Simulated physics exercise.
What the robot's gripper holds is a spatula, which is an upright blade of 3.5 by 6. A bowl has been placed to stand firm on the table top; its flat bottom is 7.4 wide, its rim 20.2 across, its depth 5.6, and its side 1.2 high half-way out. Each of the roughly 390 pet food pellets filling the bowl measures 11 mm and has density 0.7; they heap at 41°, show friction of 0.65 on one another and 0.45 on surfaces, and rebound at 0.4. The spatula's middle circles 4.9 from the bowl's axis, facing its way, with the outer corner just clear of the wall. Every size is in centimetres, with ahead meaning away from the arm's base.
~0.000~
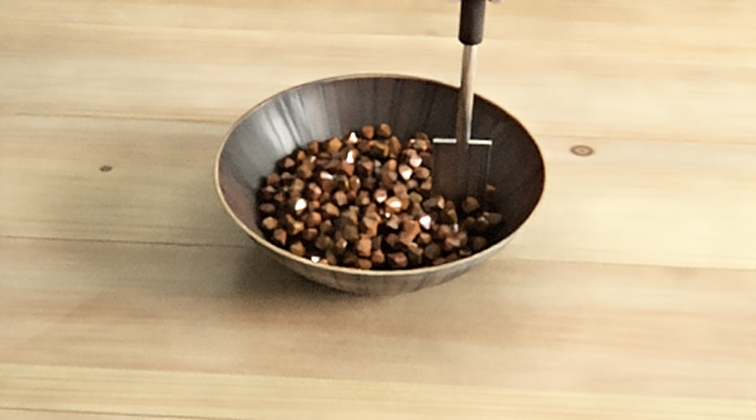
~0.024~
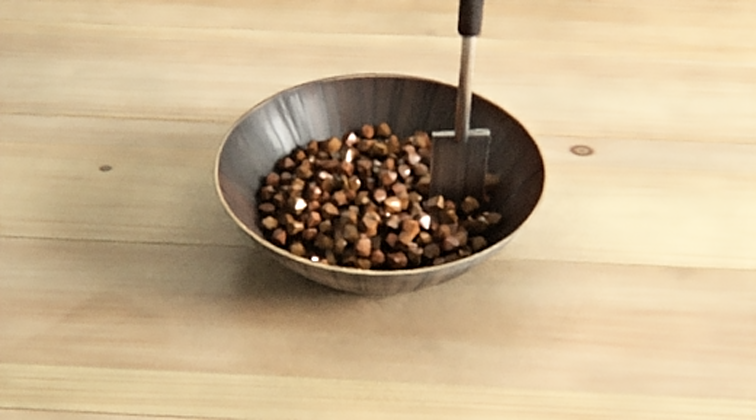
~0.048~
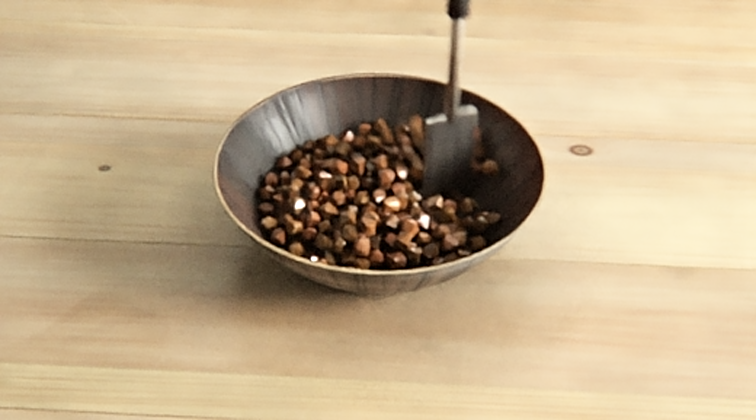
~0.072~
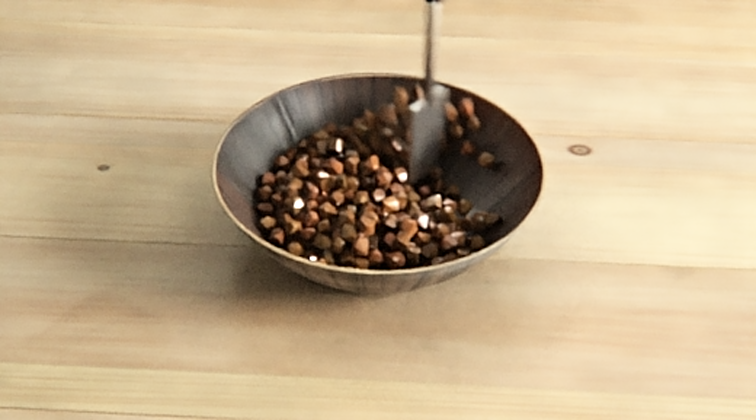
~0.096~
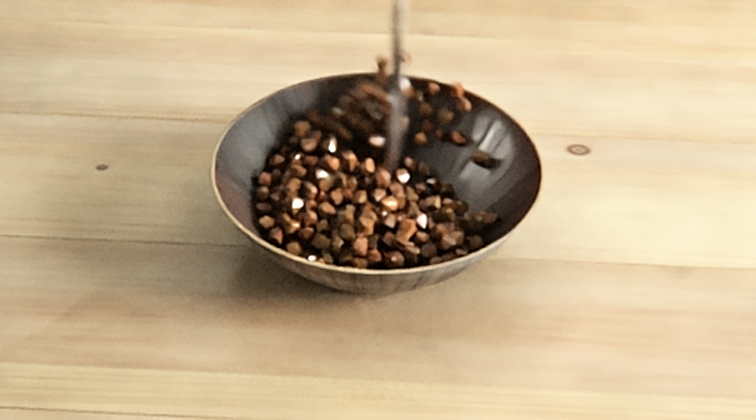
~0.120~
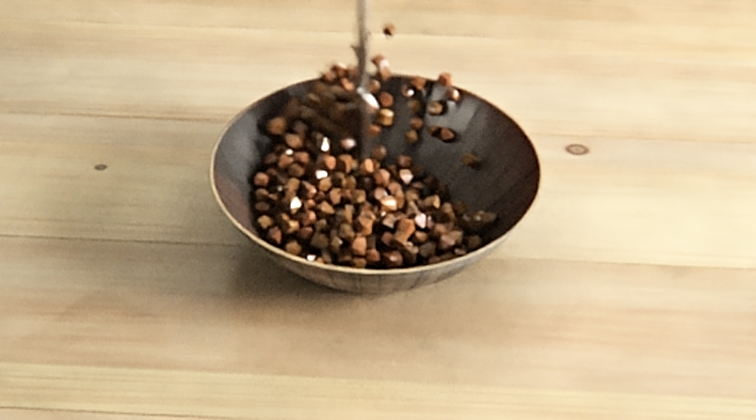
A grey flat-bladed spatula with a dark handle, upright at the right inside a bowl, sweeps away and leftward in a curve to the back, turning edge-on as it rises slightly. Brown and reddish nuggets, some glinting, bunch up ahead of the blade, then scatter upward above the back rim while the front ones barely shift. The dark, thin-rimmed bowl stays on a pale wooden tabletop, seen from above at an angle by a nearly still camera.
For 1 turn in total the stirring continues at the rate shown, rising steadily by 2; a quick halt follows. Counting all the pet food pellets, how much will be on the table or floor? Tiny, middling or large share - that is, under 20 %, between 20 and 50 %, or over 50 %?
The share is middling, between 20 and 50 %.
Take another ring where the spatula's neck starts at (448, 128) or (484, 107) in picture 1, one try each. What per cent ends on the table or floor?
First try about 15 per cent, second try about 15 per cent.
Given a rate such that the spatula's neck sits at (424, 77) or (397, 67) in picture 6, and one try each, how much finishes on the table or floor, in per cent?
About 5 per cent, then about 15 per cent.
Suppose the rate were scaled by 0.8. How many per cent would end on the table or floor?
I'd put it near 20 %.
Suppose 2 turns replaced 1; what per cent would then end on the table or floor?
It would be around 30 per cent.
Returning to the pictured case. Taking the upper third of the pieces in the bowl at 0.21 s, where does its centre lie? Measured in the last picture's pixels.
Around (282, 197).
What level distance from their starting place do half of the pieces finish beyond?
My guess is close to 6 centimetres.
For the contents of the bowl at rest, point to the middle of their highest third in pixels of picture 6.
Roughly at pixel (395, 200).
After 0.21 s, 198° round, highest piece 10 above the table; 358 in the bowl, 32 in flight or on the tool.
After 0.30 s, 292° round, highest piece 10 above the table; 327 in the bowl, 22 on the table or floor, 41 in flight or on the tool.
After 0.54 s, 0° round, highest piece 5 above the table; 287 in the bowl, 103 on the table or floor.
After 1.24 s, 0° round, highest piece 5 above the table; 287 in the bowl, 103 on the table or floor.
At rest, 287 in the bowl, 103 on the table or floor. That is 26 % on the table or floor.
